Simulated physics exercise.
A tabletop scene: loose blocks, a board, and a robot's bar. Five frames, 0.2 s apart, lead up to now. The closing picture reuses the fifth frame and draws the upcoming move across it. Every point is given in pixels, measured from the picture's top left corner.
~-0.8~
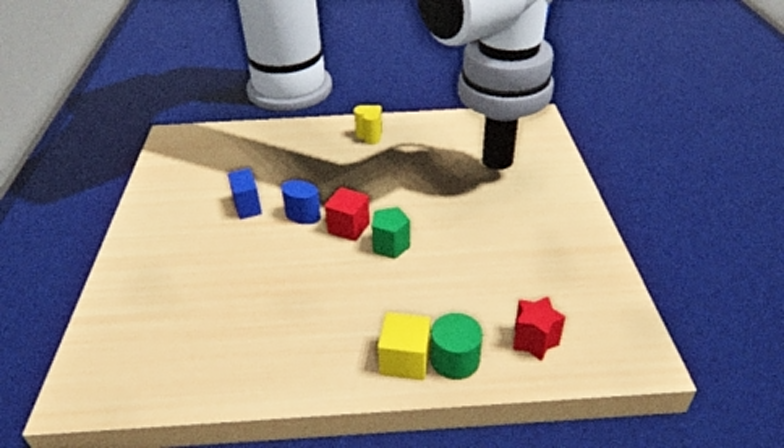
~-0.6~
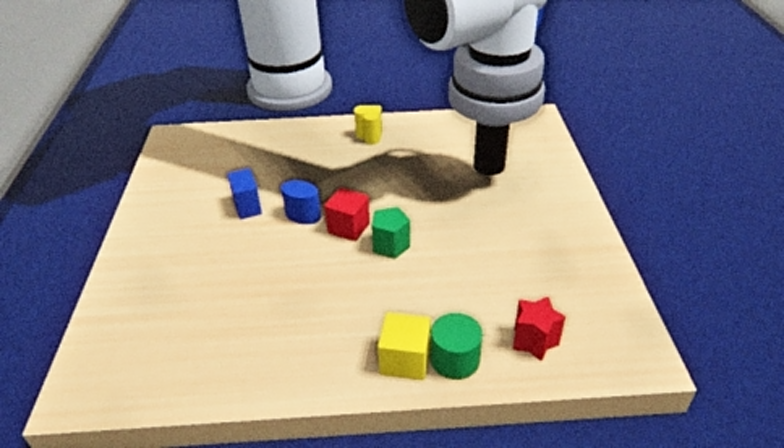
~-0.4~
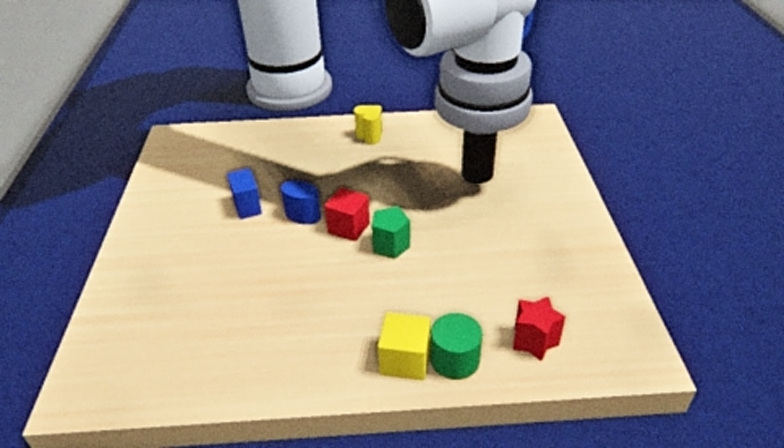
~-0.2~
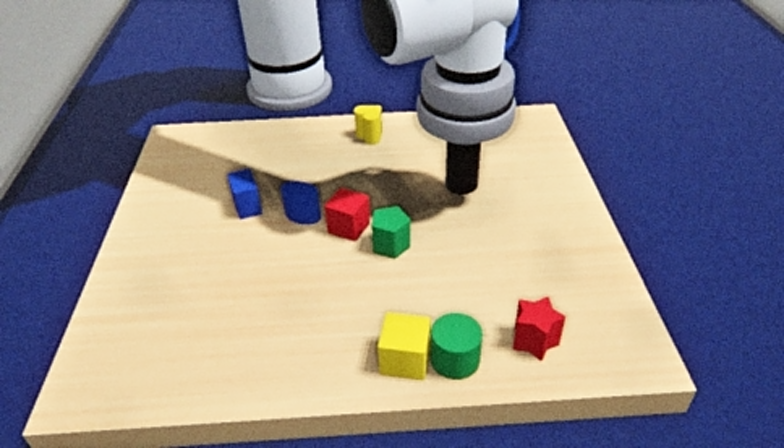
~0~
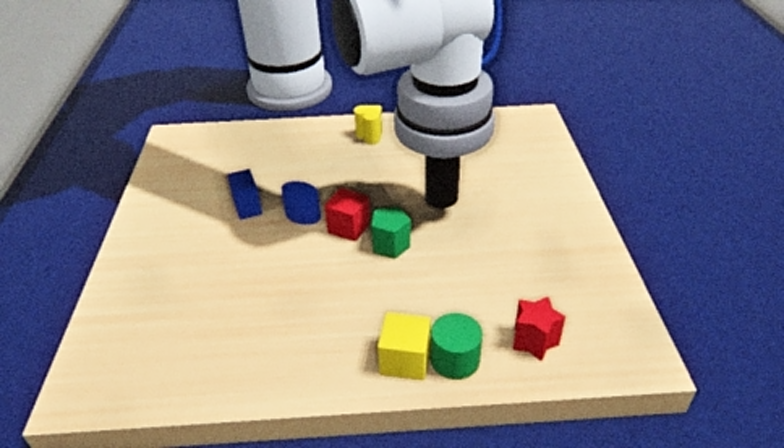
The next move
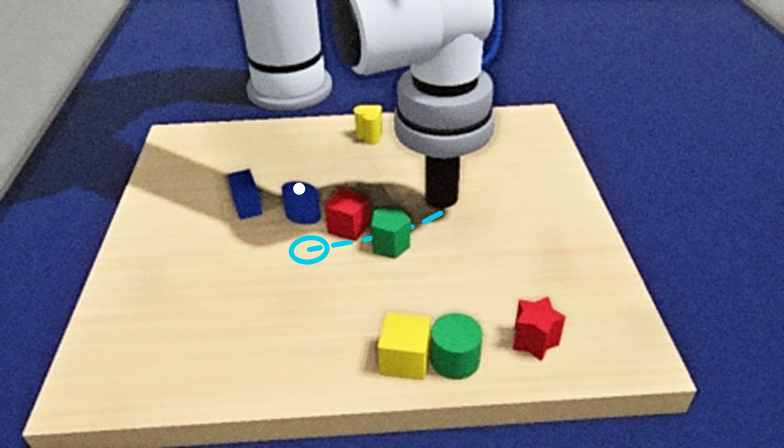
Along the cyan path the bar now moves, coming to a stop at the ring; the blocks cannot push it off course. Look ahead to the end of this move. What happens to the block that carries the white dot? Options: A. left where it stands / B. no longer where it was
I choose B.
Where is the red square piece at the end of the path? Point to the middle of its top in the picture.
By then it is at (312, 198).
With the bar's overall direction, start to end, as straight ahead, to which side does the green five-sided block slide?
It moves left.
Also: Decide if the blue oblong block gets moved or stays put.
It keeps its position.
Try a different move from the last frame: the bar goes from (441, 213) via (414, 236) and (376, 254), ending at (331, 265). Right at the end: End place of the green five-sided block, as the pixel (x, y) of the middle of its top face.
The point I'd pick in the picture is (302, 259).
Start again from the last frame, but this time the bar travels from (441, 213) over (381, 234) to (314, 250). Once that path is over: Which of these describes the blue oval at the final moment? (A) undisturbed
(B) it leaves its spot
Answer: B.
Drawn move, from (441, 213) through (403, 230) and (357, 241) to (309, 250); the dot is on the blue oval.
What follows on the original path. One third of the way, bar (402, 216); green five-sided block (383, 224), turned 15° anticlockwise.
Two thirds of the way, bar (355, 226); red square piece (328, 199), turned 25° clockwise; green five-sided block (363, 236), turned 80° anticlockwise.
At the end, bar (307, 235); blue oblong block still; blue oval (287, 182); red square piece (312, 198), turned 50° clockwise; green five-sided block (363, 236), turned 80° anticlockwise.
